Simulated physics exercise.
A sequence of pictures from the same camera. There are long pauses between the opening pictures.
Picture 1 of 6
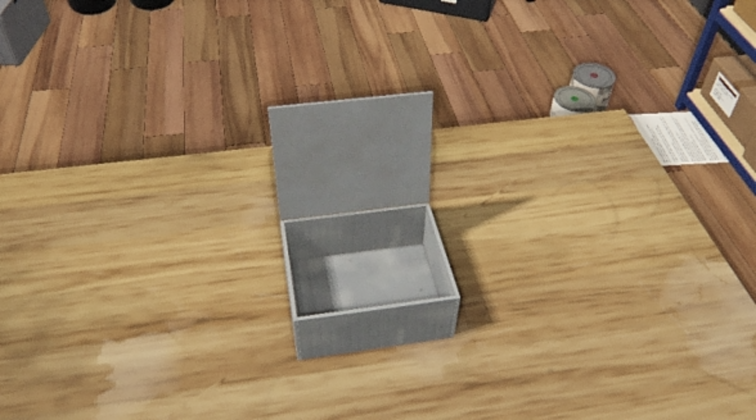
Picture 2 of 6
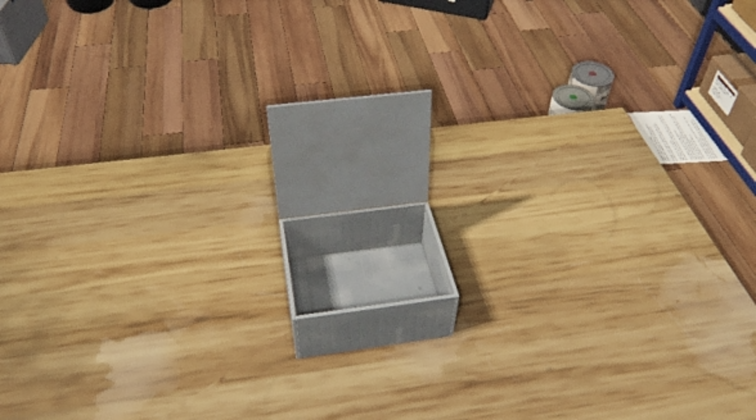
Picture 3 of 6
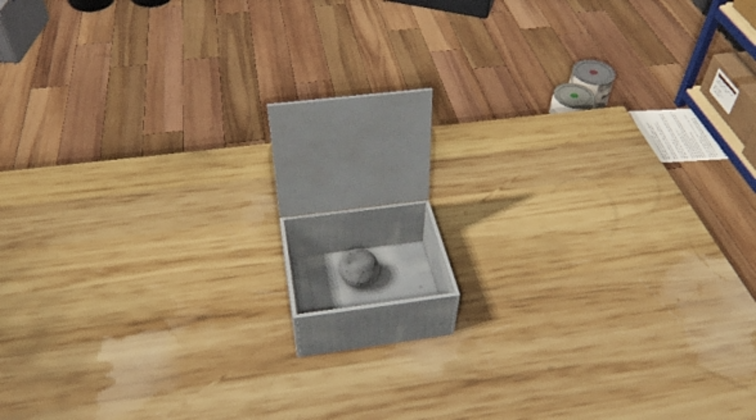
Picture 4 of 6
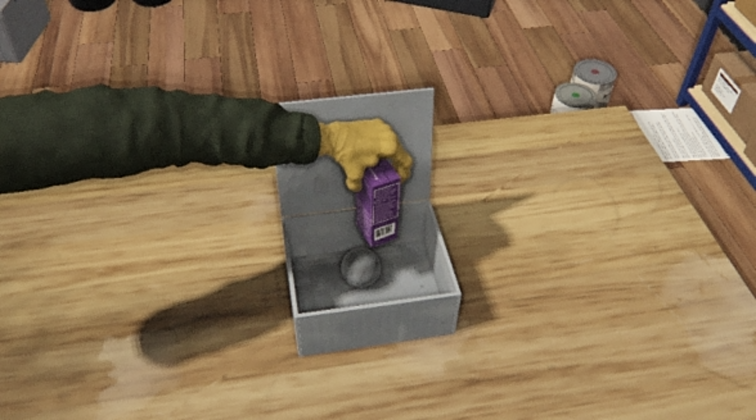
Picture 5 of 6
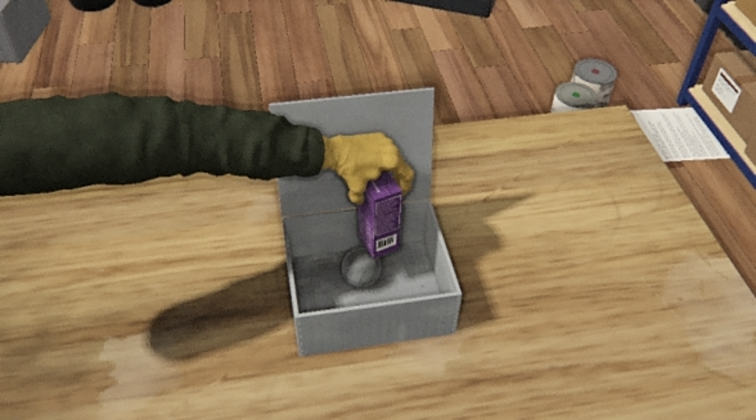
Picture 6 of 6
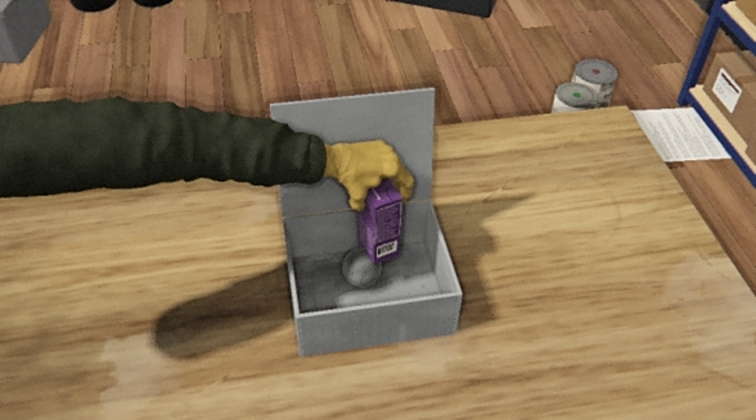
A gloved hand lowers a purple carton into an open grey box holding a grey ball.
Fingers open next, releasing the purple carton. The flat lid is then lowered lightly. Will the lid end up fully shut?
Yes.
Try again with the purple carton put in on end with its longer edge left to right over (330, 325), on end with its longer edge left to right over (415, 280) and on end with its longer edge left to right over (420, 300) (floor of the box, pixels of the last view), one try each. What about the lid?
The lid stays up the first time, stays up the second time and stays up the third time.
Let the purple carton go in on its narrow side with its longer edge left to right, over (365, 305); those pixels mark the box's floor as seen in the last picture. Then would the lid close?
Lid down.
Then, 0.40 s past the last view, purple carton on its side near (370, 247); grey ball displaced about its own width.
Then, 1.40 s past the last view, lid 74° above the rim; purple carton on its side near (342, 252); grey ball displaced about its own width.
Then, 1.90 s past the last view, lid 23° above the rim; purple carton on its side near (342, 252); grey ball displaced about its own width.
Finally, lid shut; down or leaning hard in the box, purple carton; moved from the start, grey ball. Final places as the last picture's camera would see them, purple carton near (342, 252).
